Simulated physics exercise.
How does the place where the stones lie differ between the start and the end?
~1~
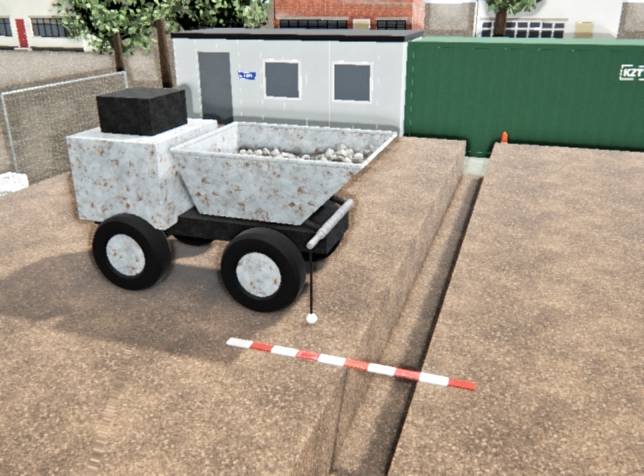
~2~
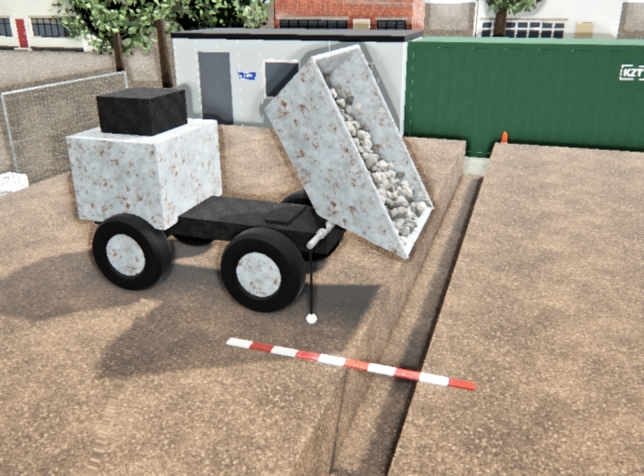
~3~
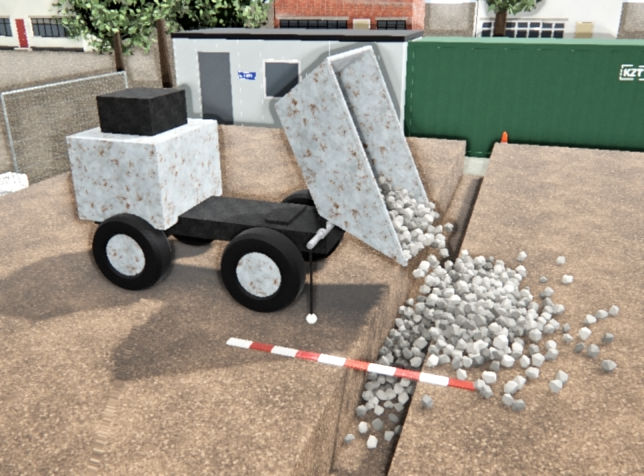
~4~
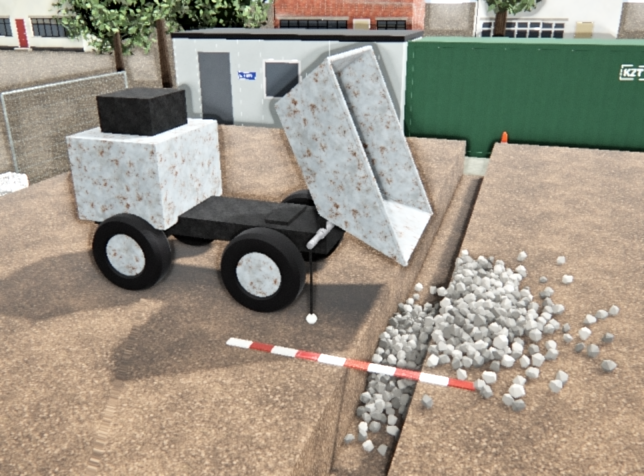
At the start the stones lie inside the dumper's raised-edge skip. At the end they are on the ground to the lower right, partly in the trench and partly spread over the ground beyond it.
